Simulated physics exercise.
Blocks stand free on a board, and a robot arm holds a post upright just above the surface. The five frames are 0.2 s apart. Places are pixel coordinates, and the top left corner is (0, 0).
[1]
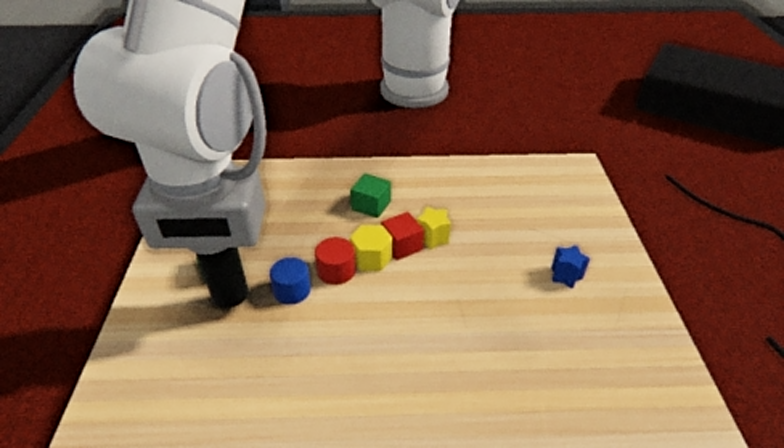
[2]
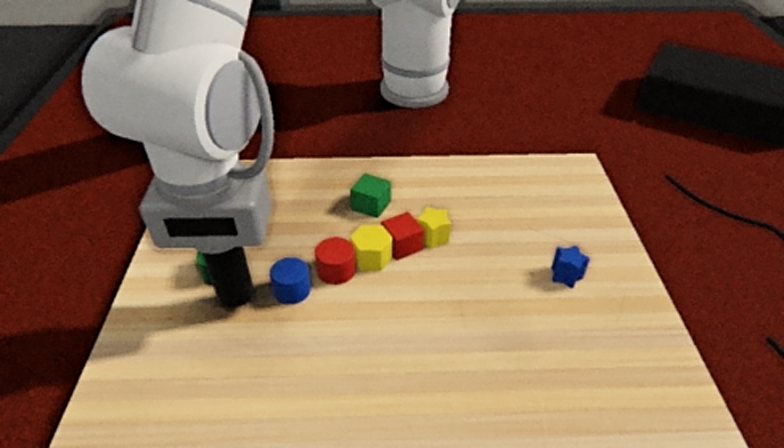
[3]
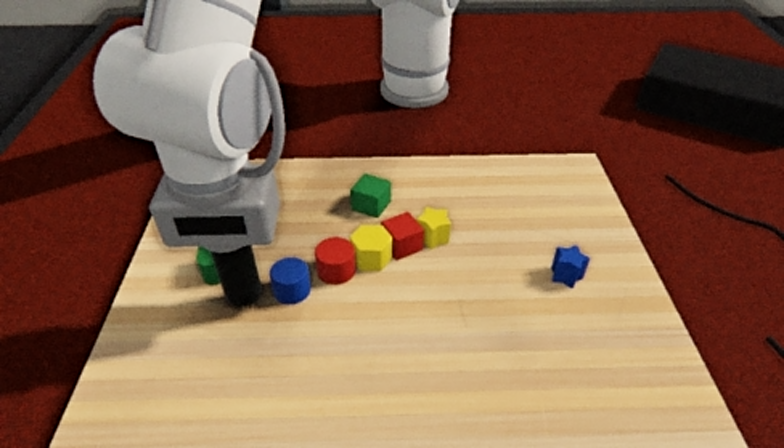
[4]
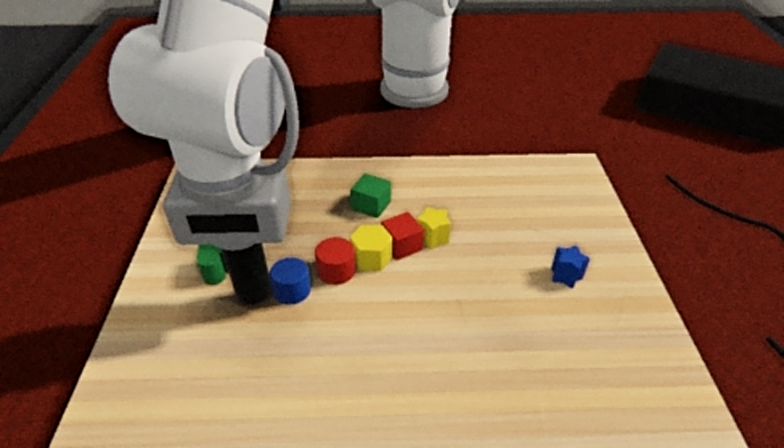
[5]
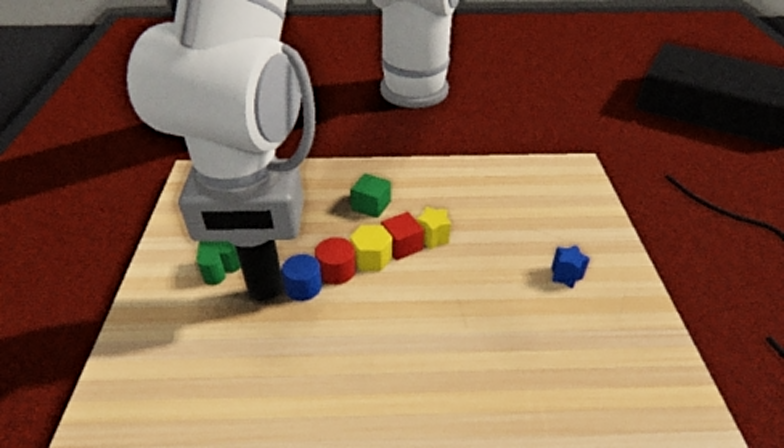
At the start, a robot arm holds a black post left of a blue disc, which sits at the lower end of a slanting row of red and yellow blocks. The post slides slowly right across the gap, then nudges the blue disc slightly right, while the other blocks stay still.
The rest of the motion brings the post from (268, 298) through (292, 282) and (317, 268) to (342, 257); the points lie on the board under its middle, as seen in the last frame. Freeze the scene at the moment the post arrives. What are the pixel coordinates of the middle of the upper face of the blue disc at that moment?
Its top centre lands on (338, 267).
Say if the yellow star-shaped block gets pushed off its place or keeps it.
That block ends up displaced.
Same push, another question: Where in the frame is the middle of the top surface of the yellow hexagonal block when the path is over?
Pixel (388, 228).
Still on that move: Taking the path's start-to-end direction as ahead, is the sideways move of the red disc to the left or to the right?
It goes toward the right-hand side.
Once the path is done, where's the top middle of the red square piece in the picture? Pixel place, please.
The centre of its top face lies at (418, 216).
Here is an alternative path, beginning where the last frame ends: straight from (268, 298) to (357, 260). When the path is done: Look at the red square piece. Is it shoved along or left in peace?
By the time the path is finished, it has moved at least a centimetre.
On the path given first. Halfway along, post (303, 264); blue disc (332, 266); red disc (369, 254); yellow hexagonal block (388, 228); red square piece (418, 216); yellow star-shaped block (449, 212), turned 20° clockwise.
At the end, post (341, 246); blue disc (338, 267); red disc (375, 255); yellow hexagonal block (388, 228); red square piece (418, 216); yellow star-shaped block (449, 212), turned 20° clockwise.
